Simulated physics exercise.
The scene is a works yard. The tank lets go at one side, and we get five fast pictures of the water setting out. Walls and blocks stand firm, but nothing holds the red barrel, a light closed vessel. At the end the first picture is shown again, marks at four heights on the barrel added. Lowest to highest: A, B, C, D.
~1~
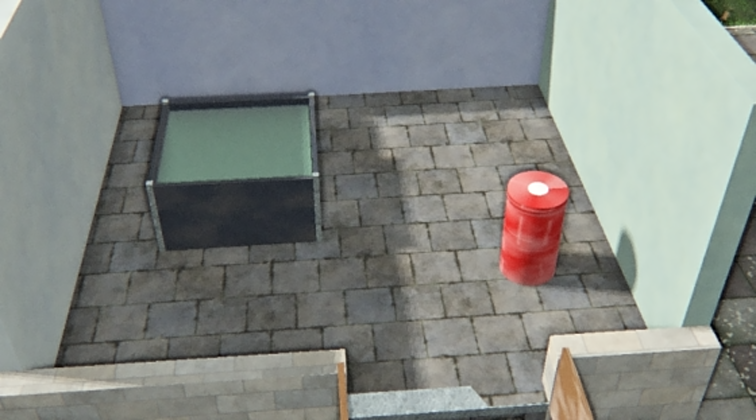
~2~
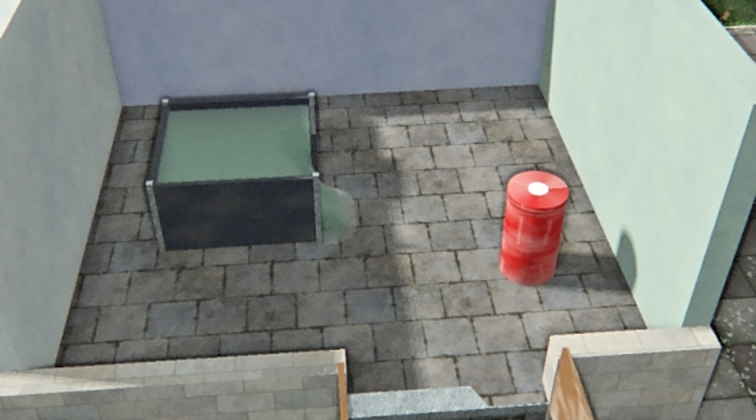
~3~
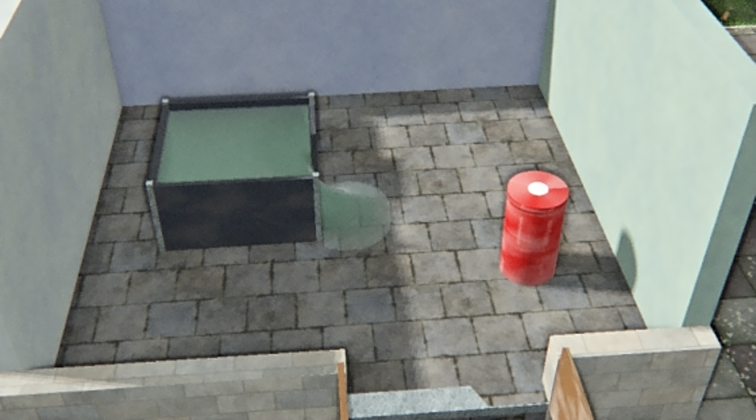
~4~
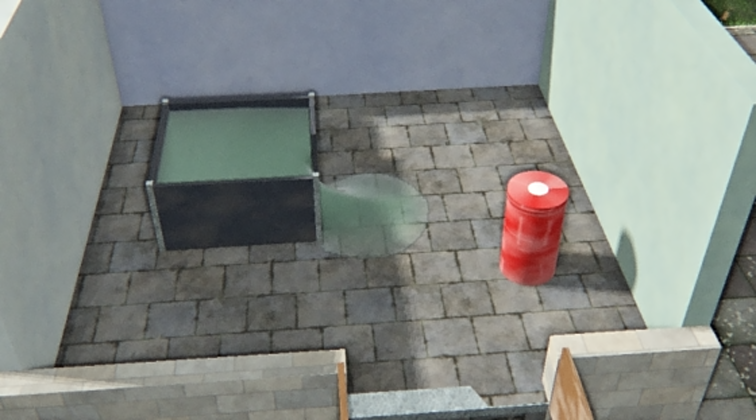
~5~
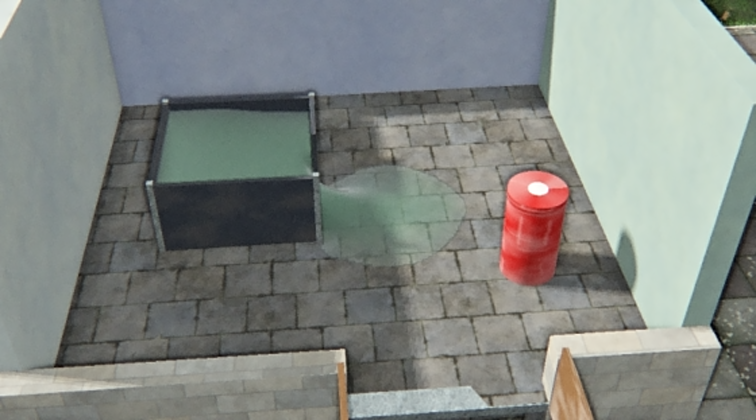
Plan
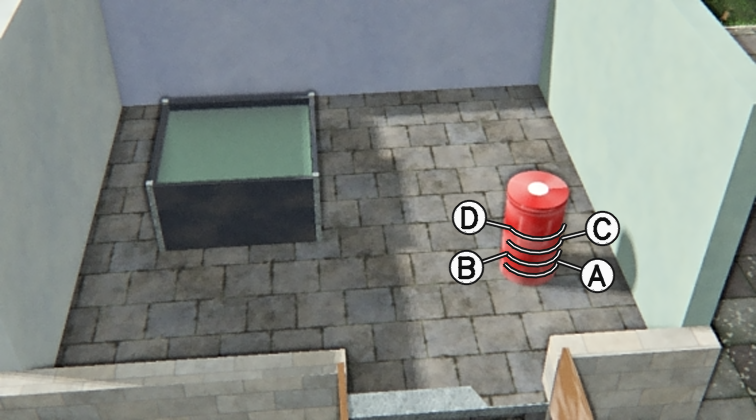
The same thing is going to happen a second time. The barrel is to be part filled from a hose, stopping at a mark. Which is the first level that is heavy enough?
B is the one.
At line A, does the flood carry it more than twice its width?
No, it does not.
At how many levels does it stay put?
Three.
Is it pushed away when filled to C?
No, that is safe.
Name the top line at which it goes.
Line A.
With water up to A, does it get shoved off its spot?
Yes.
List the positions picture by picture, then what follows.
Lid of the red barrel at (539, 189); tank full, its middle at (237, 144); open gate at (448, 347), in the first picture.
In the second picture, 1 % of the ground under water, its edge towards the barrel at (344, 224).
In the third picture, 3 % of the ground under water, its edge towards the barrel at (382, 224).
In the fourth picture, 5 % of the ground under water, its edge towards the barrel at (410, 235).
Lid of the red barrel at (539, 189); 8 % of the ground under water, its edge towards the barrel at (453, 224), in the fifth picture.
In white, A at (536, 275); B at (537, 264); C at (539, 252); D at (541, 239); from the bottom up A, B, C, D.
If A is chosen, it is pushed about its own width away.
If B is chosen, it does not move.
If C is chosen, it does not move.
If D is chosen, it does not move.
